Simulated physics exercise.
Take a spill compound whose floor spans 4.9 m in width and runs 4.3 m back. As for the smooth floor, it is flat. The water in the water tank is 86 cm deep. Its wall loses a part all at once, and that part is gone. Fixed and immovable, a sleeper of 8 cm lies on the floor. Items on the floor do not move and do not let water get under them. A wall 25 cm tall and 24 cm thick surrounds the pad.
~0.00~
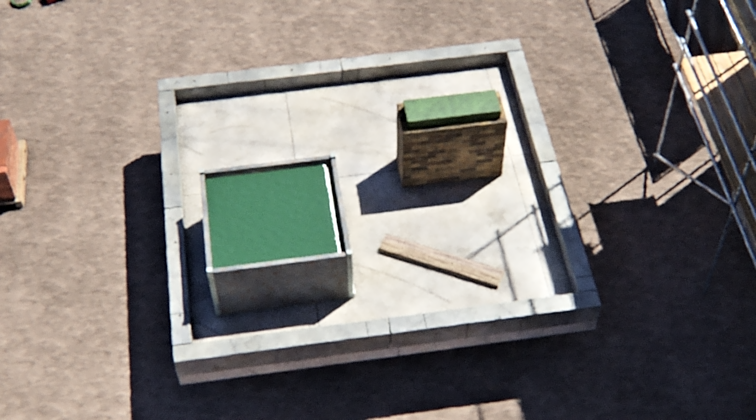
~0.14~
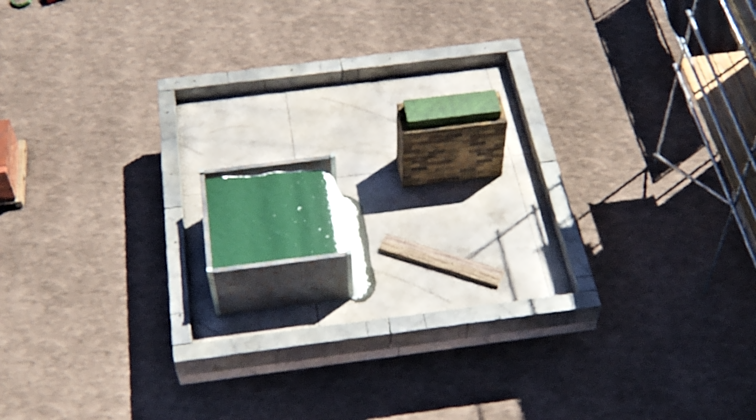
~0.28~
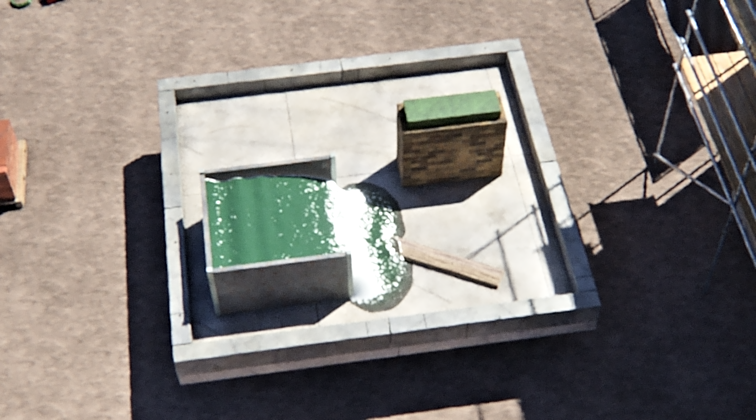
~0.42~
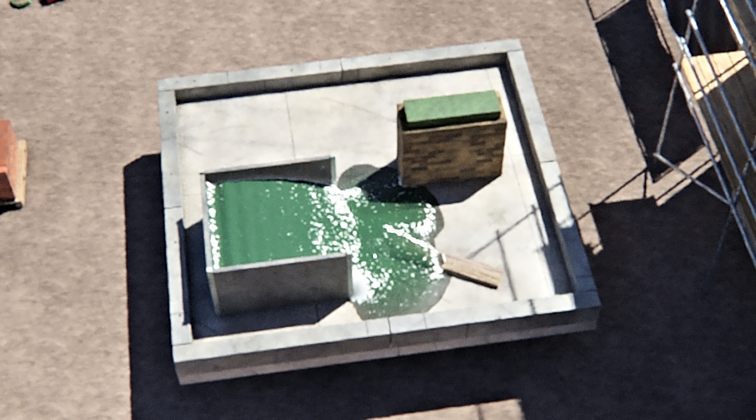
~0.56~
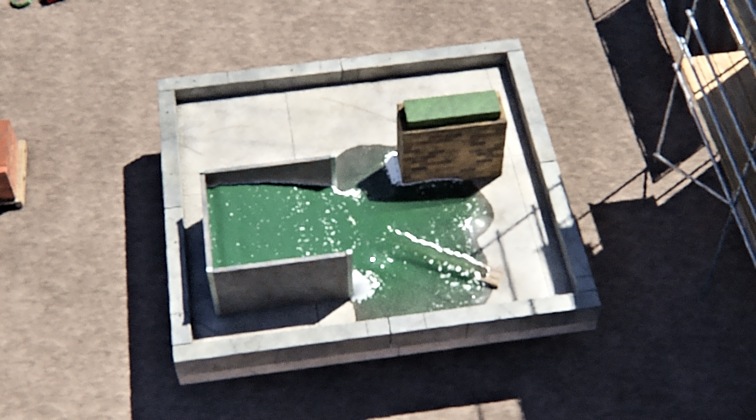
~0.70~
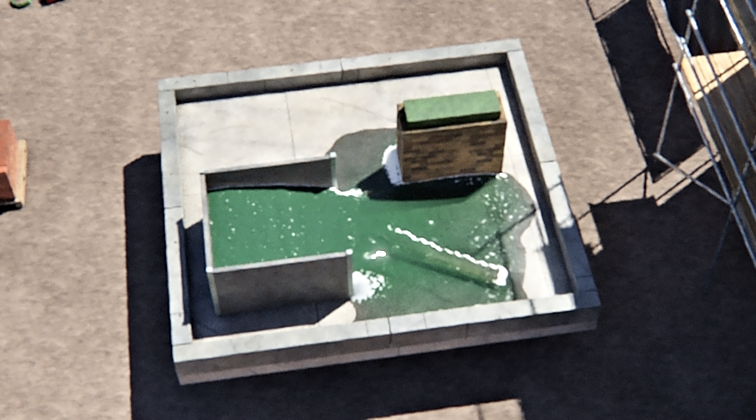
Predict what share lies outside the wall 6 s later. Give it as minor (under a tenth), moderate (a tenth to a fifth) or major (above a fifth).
My guess is a moderate amount, one to two tenths of it.
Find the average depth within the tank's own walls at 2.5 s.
The mean depth is some 16 cm.
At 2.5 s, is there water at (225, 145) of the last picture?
Not yet touched.
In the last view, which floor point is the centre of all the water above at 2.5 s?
The water's centre sits at about (429, 222).
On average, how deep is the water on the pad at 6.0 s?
The depth comes to around 9 centimetres.
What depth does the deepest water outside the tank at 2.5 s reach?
Up to near 41 cm.
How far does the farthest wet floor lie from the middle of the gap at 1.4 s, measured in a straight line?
Distance: Approx. 4.0 m.
After 1.1 s water covers 40 % of the floor and is deepest (58 cm) near (542, 194); 0 % is over the wall.
After 1.4 s water covers 45 % of the floor and is deepest (69 cm) near (545, 204); 1 % is over the wall.
After 2.5 s water covers 60 % of the floor and is deepest (41 cm) near (574, 302); 13 % is over the wall.
After 4.0 s water covers 70 % of the floor and is deepest (22 cm) near (387, 214); 16 % is over the wall.
After 6.0 s water covers 85 % of the floor and is deepest (21 cm) near (215, 98); 16 % is over the wall.
